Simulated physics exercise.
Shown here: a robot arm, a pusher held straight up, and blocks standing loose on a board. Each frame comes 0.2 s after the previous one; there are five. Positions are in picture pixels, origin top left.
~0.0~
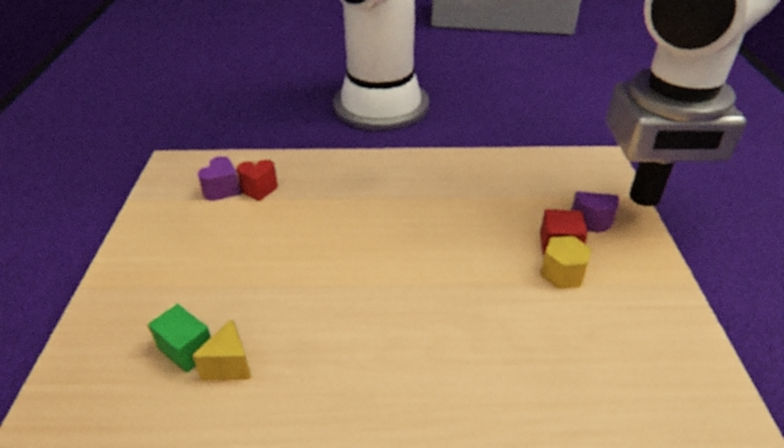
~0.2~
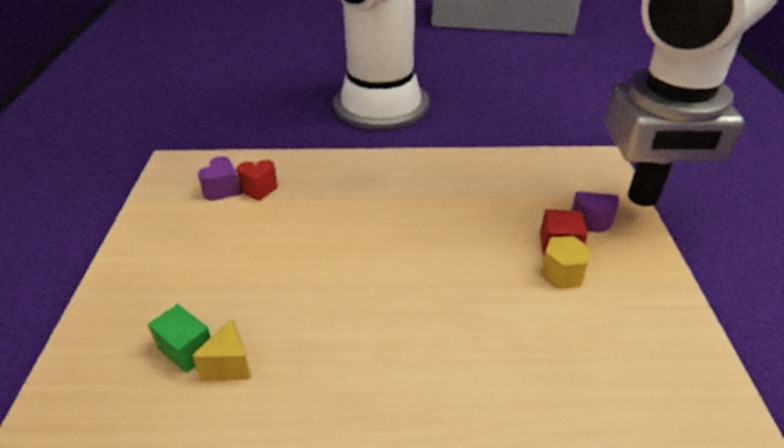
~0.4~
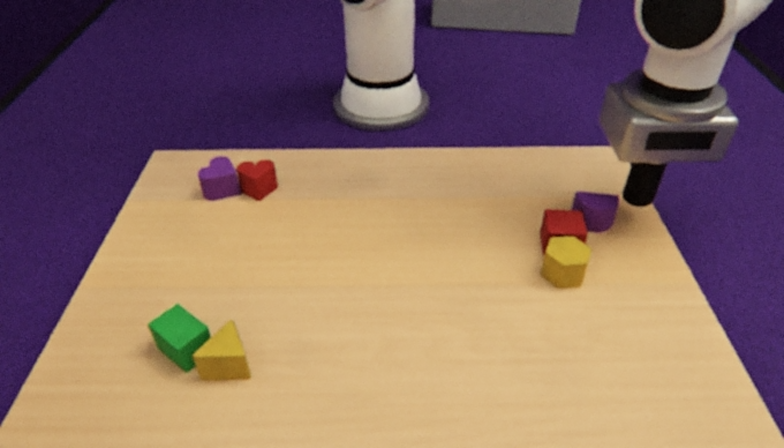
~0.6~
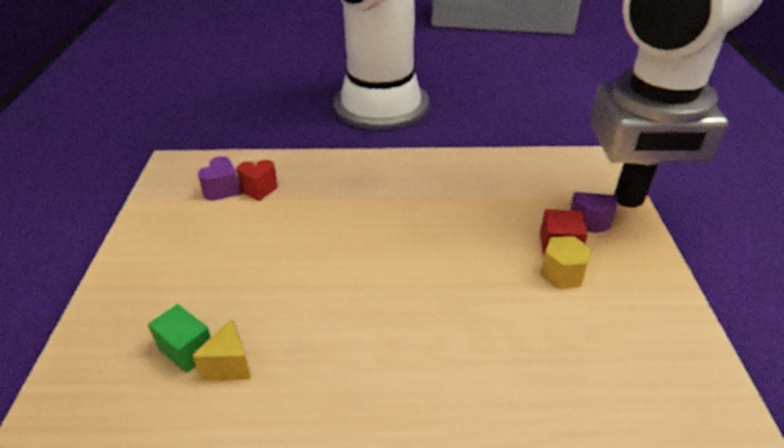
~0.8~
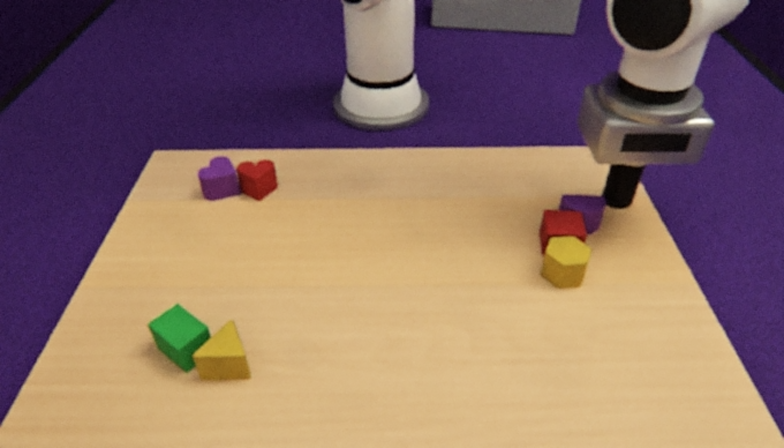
At the start, a robot arm holds its black pusher upright just right of a purple block, near a red block and a yellow hexagonal one, with two pairs of blocks at left. The pusher slides slowly left, then nudges the purple block slightly left, while the other blocks stay still.
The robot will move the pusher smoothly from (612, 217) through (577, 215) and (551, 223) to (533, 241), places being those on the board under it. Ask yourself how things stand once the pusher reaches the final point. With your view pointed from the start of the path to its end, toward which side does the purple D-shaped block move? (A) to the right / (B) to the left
A - to the right.
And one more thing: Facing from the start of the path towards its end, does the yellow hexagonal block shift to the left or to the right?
Out to the left.
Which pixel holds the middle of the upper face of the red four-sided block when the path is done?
At pixel (556, 239).
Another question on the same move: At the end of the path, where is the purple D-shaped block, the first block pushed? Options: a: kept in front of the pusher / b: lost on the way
The answer is b.
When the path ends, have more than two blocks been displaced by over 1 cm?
I believe so.
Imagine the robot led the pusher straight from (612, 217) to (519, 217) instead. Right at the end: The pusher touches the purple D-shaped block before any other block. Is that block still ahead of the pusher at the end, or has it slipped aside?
It rides in front to the end.
On the path given first. One third of the way, pusher at (581, 199); red four-sided block at (563, 222); purple D-shaped block at (553, 199), turned 35° anticlockwise.
Two thirds of the way, pusher at (554, 208); red four-sided block at (563, 222); purple D-shaped block at (524, 203), turned 55° anticlockwise.
At the end, pusher at (536, 225); red four-sided block at (556, 239), turned 30° anticlockwise; yellow hexagonal block at (576, 267), turned 15° anticlockwise; purple D-shaped block at (505, 208), turned 25° anticlockwise.
